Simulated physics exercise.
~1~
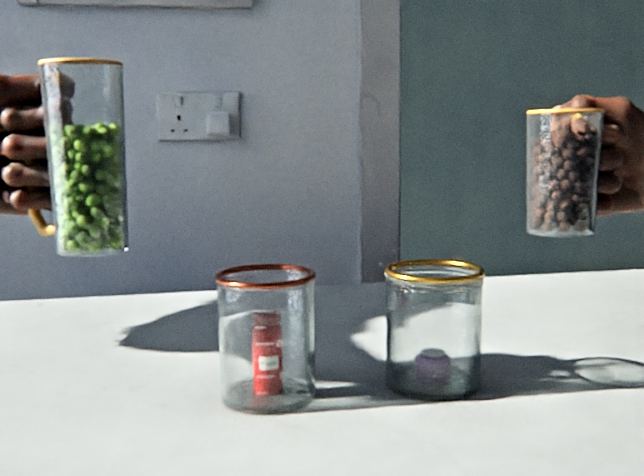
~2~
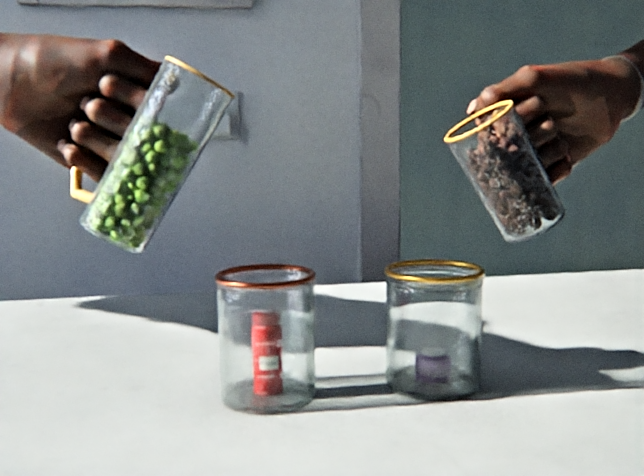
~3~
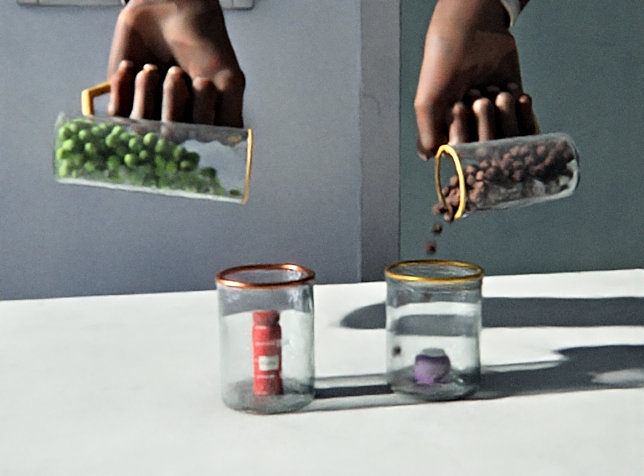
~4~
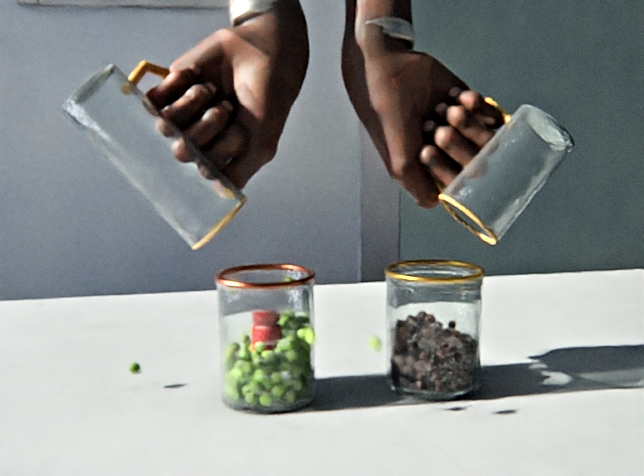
On a white counter, two hands tip cups, leaving the red object showing and the purple one buried.
